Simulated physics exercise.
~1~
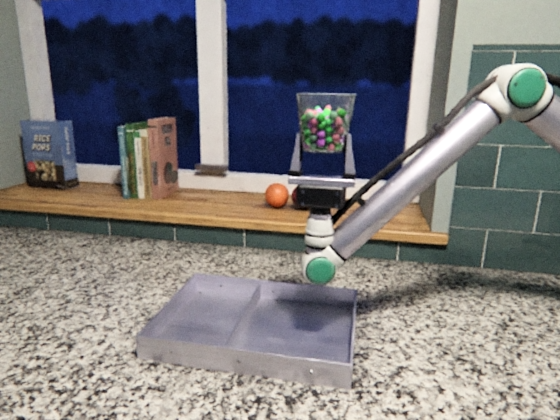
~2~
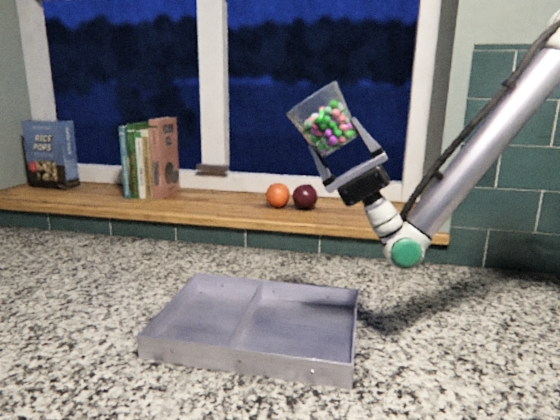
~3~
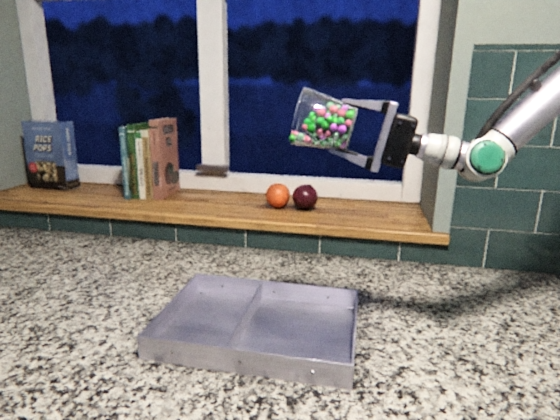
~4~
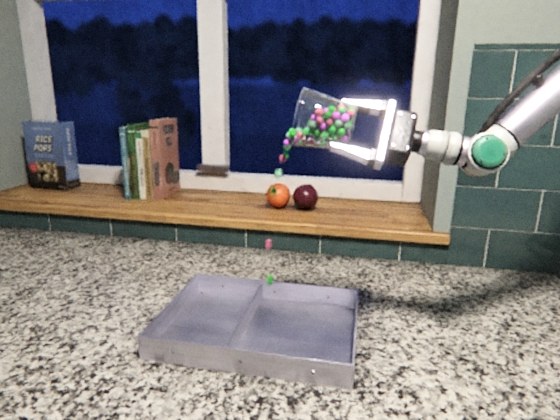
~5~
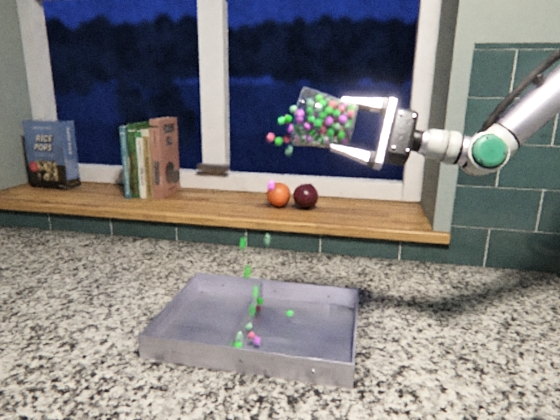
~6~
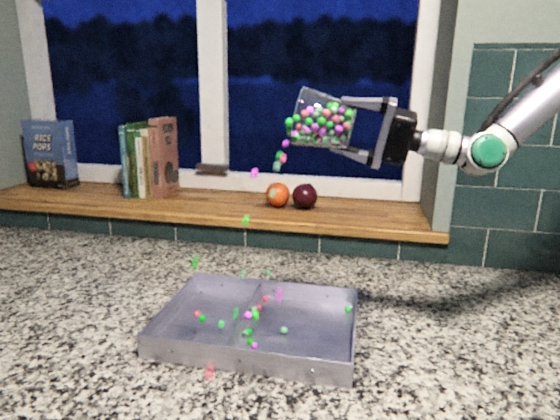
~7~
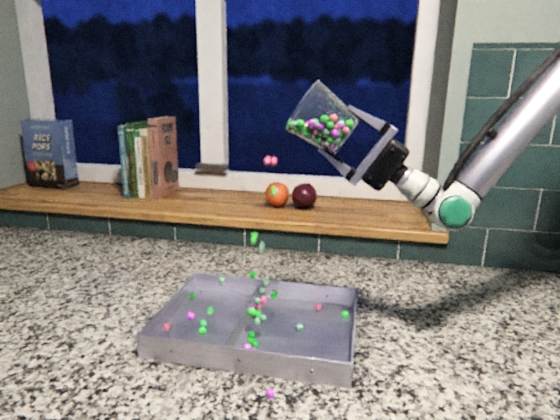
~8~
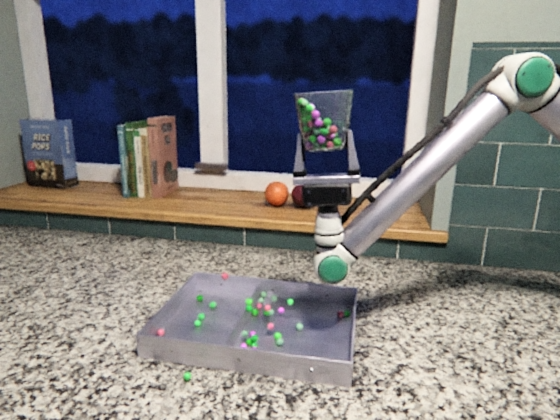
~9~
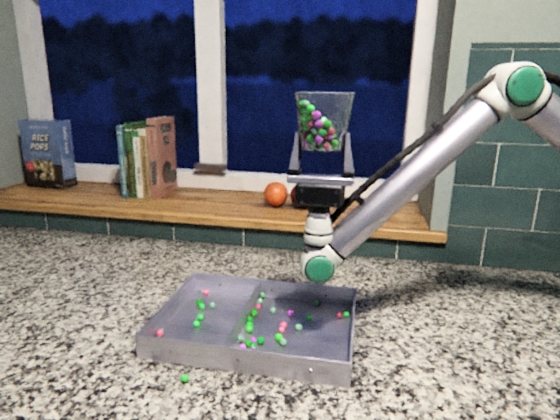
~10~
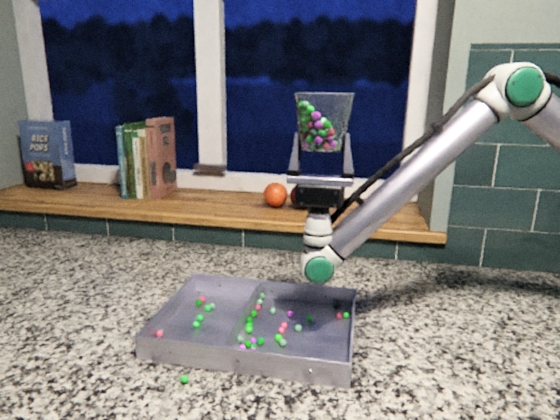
In this clip, a robot arm tips a clear cup of colourful round sweets to the left, spilling some into a divided grey tray, with a few landing outside it, then turns the cup upright with many sweets still inside.
